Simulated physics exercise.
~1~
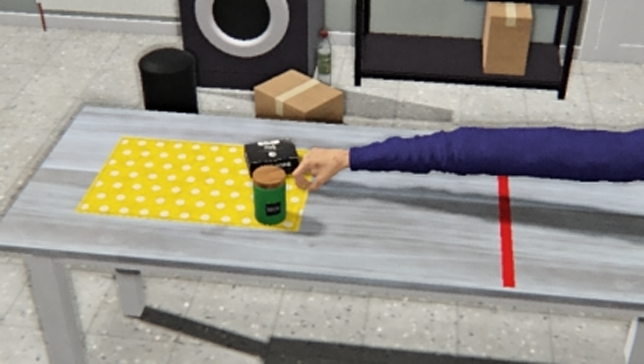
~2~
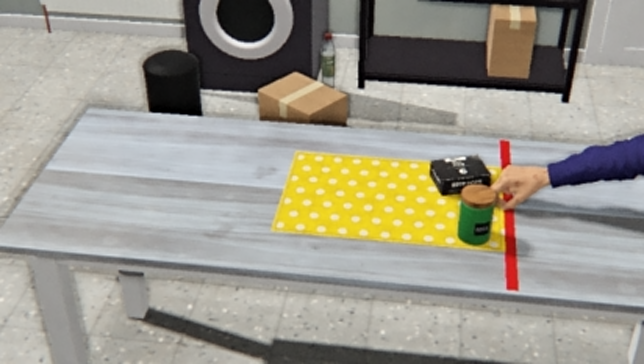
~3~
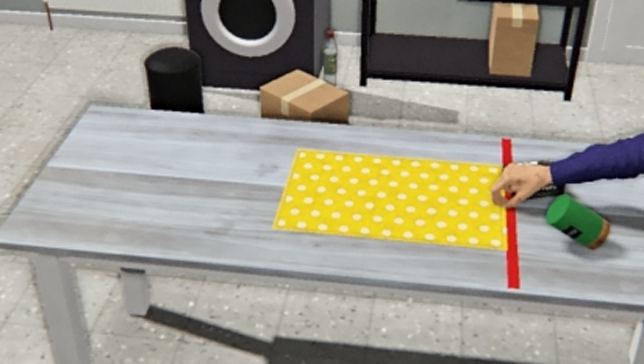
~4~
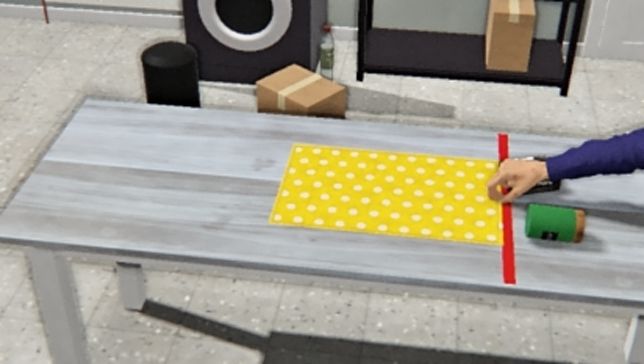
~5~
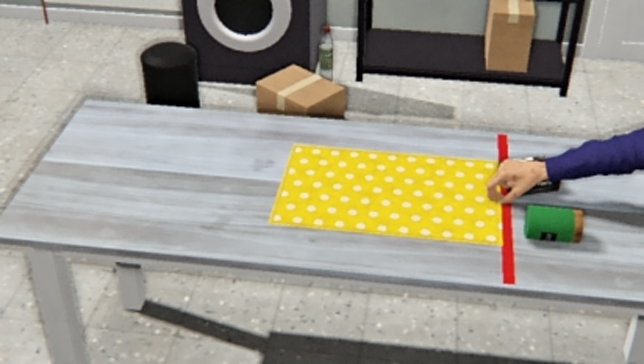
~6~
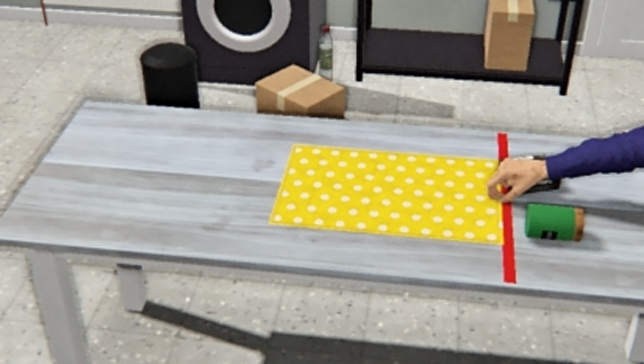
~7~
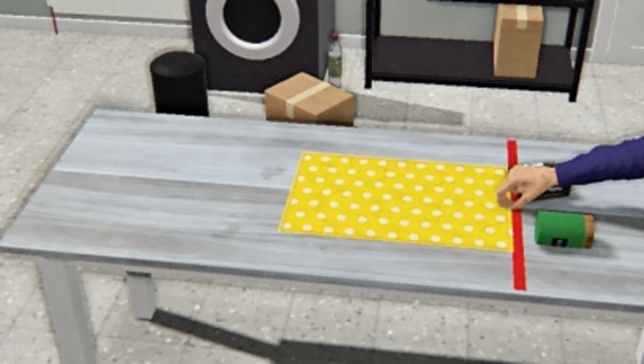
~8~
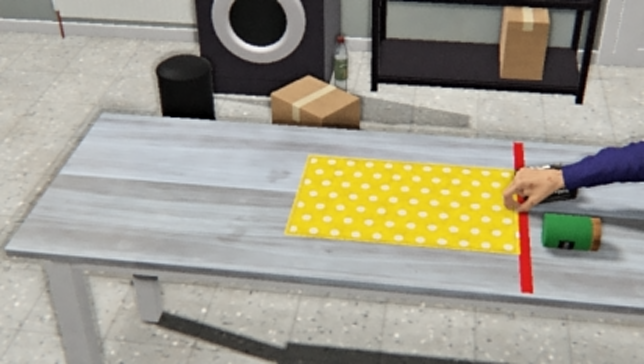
In the video, a hand pulls a yellow polka-dot runner carrying a green jar and a black packet rightward across a table. The cloth stops at a red tape line, both items slide off its front beyond the tape, and the jar tips over, ending on its side.
